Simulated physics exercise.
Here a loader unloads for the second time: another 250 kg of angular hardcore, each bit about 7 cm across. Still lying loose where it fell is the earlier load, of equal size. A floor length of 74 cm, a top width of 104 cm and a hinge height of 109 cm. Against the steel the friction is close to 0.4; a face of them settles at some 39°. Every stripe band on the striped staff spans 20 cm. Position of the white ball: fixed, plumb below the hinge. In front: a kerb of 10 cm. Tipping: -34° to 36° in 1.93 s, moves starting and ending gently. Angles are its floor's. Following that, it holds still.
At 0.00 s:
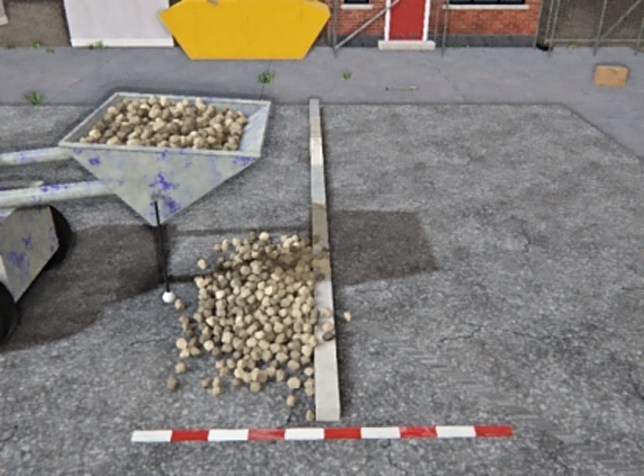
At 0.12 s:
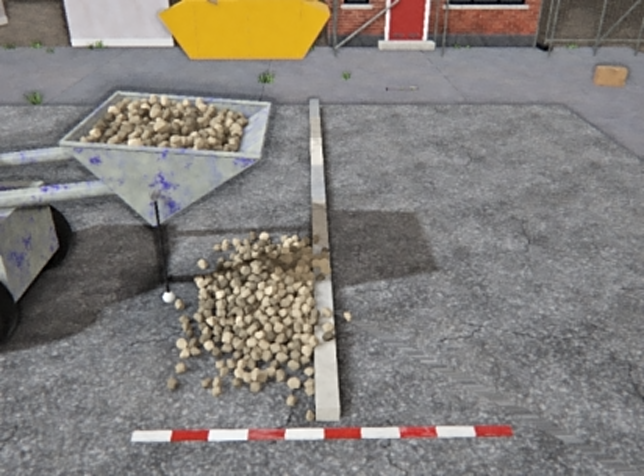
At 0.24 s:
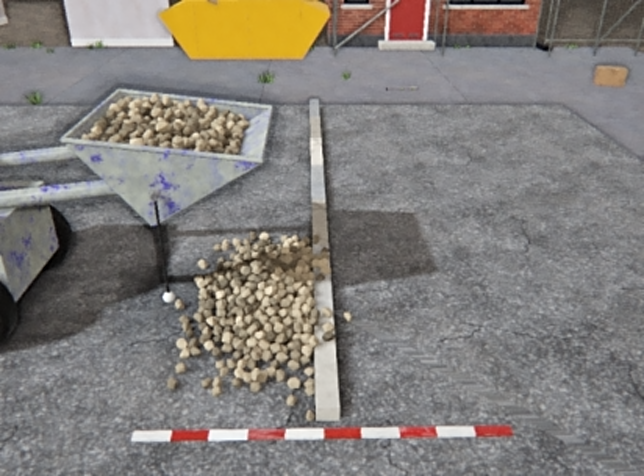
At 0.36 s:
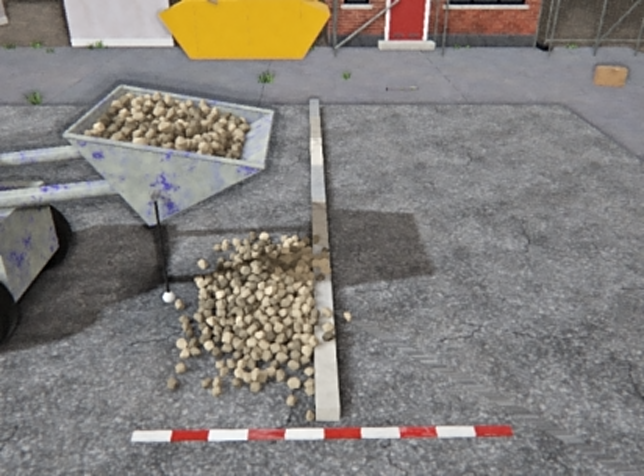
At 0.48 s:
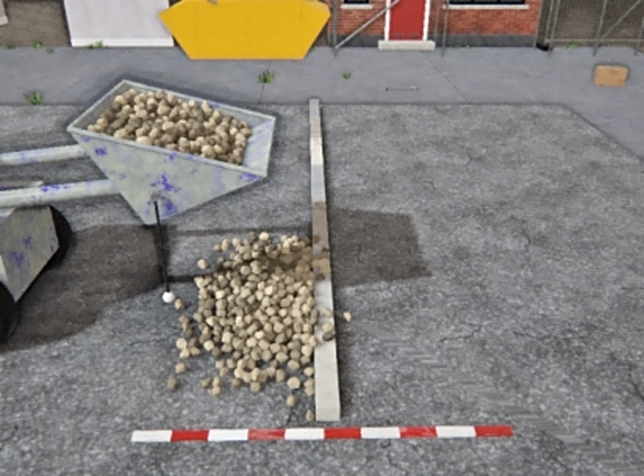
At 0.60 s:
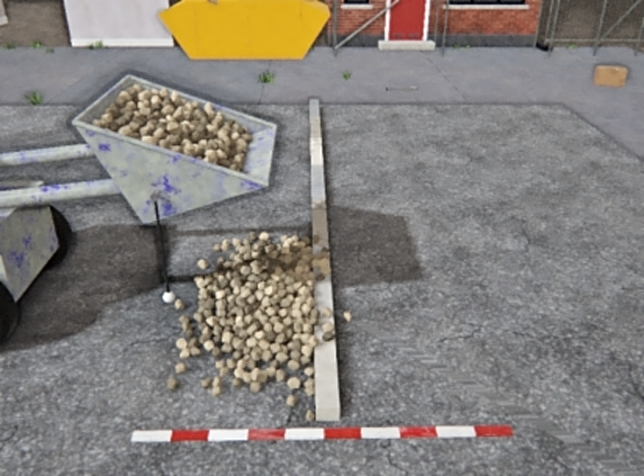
A grey, blue-flecked loader bucket heaped with tan stones hangs at the left over grey tarmac, seen from slightly above by a still camera, with a yellow skip and a red door behind. Below it, loose stones lie against the left side of a pale kerb, near a red-and-white staff and a small white ball. The bucket slowly tilts, its right side dipping slightly, and its stones shift a little.
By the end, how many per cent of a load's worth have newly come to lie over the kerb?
About 33 per cent have newly come to lie there.
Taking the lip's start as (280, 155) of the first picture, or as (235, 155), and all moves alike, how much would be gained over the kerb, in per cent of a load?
Case one about 50 %, case two about 15 %.
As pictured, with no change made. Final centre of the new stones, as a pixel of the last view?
Around (306, 286).
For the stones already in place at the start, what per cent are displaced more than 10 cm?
I'd say roughly 0 per cent of them.
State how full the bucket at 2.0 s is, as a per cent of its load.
Around 40 in a hundred.
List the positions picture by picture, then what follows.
The first picture shows lip at (260, 156), floor tilted -34°, highest stones at (137, 111). The earlier load is highest near (262, 262), 26 cm above ground level, 100 % on this side of the kerb.
The second picture shows lip at (260, 157), floor tilted -33°, highest stones at (132, 109); the stones move at 0.0 m/s on average.
The third picture shows lip at (262, 161), floor tilted -31°, highest stones at (130, 106); the stones move at 0.1 m/s on average.
The fourth picture shows lip at (264, 167), floor tilted -28°, highest stones at (132, 103); the stones move at 0.1 m/s on average.
In the fifth picture, the bucket is at -23°, its lip at (266, 175); the top of the load is at (133, 100); the stones move at 0.1 m/s on average.
In the sixth picture, the bucket is at -18°, its lip at (268, 185); the top of the load is at (136, 96); the stones move at 0.2 m/s on average.
After 1.5 s the floor is at 25°; in per cent of one load, 99 in the bucket, 101 on this side of the kerb; the foremost stones are at (329, 289).
After 2.0 s the floor is at 36°; in per cent of one load, 39 in the bucket, 159 on this side of the kerb, 2 over the kerb; the foremost stones are at (345, 290).
After 2.4 s the floor is at 36°; in per cent of one load, 7 in the bucket, 176 on this side of the kerb, 17 over the kerb; the foremost stones are at (397, 285).
After 4.8 s the floor is at 36°; in per cent of one load, 0 in the bucket, 167 on this side of the kerb, 33 over the kerb; the foremost stones are at (421, 289). Net gain over the kerb, 33.
